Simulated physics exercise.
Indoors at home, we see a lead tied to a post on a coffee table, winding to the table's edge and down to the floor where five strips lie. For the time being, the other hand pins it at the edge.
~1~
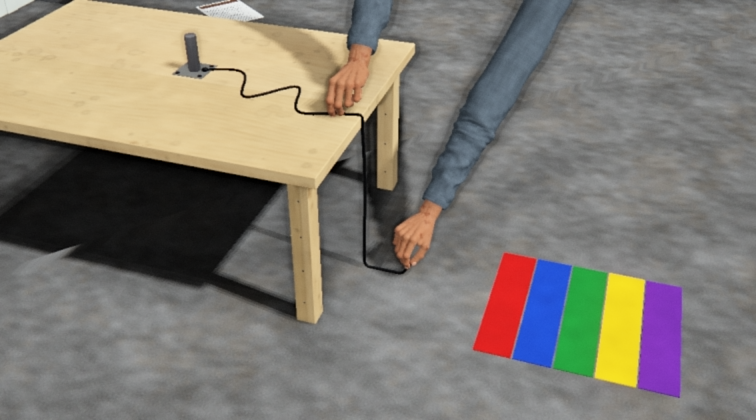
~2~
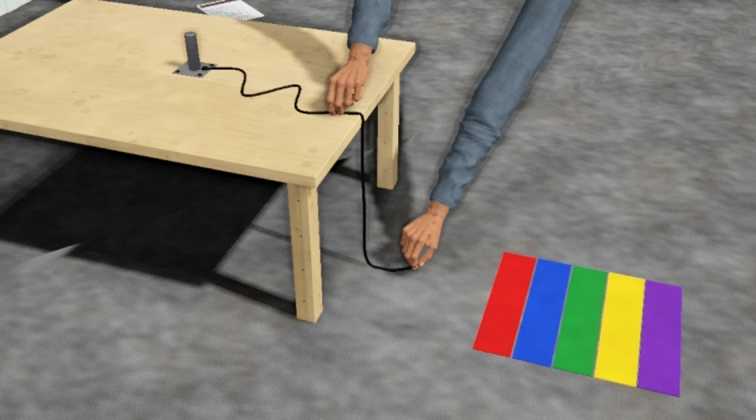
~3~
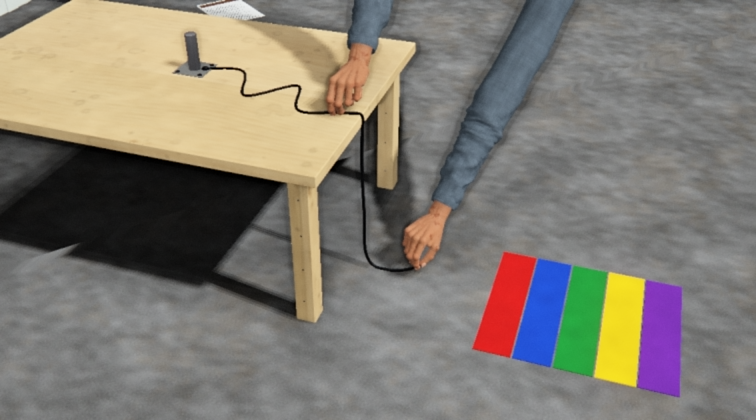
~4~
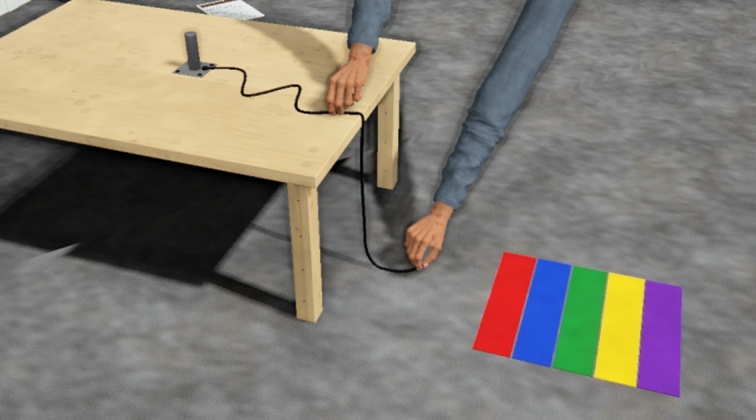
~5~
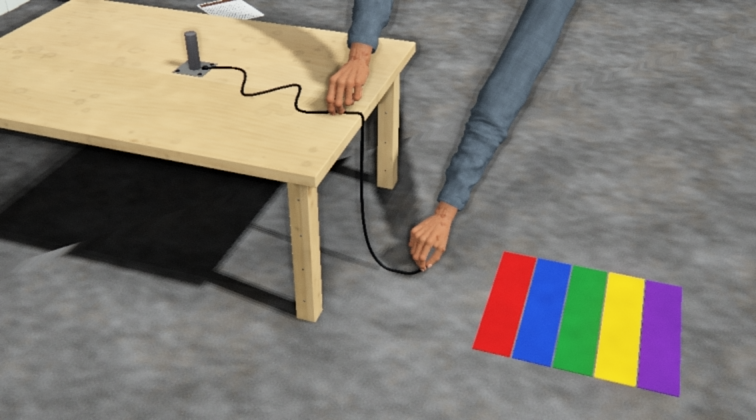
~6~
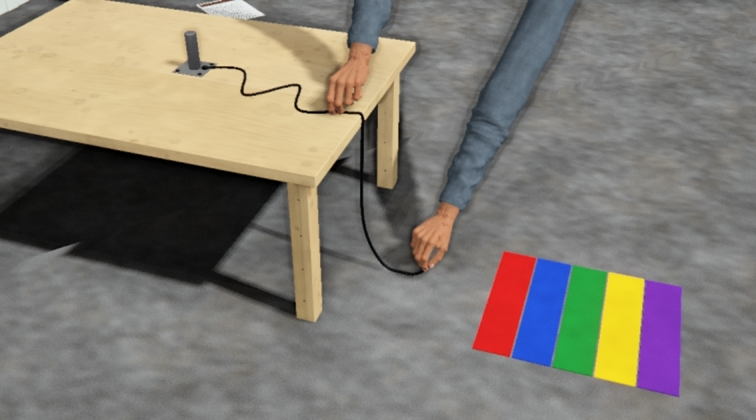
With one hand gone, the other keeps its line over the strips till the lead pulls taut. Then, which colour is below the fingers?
The yellow one is below them.
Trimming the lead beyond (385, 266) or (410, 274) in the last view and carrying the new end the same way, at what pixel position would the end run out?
Try by try, around (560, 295) and (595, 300).
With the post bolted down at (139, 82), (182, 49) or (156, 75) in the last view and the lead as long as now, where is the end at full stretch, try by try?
The places come out near (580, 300), (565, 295) and (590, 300).
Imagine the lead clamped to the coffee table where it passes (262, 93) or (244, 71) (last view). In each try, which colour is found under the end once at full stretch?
With the first choice you'd get green, with the second yellow.
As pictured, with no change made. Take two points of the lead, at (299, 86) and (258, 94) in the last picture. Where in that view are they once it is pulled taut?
One ends up around (335, 103), the other around (296, 93).
A little later, end near (558, 294); over blue.
Next, end near (600, 303); over green.
When it is tight, end near (624, 308); over yellow. The end stops over the yellow strip.
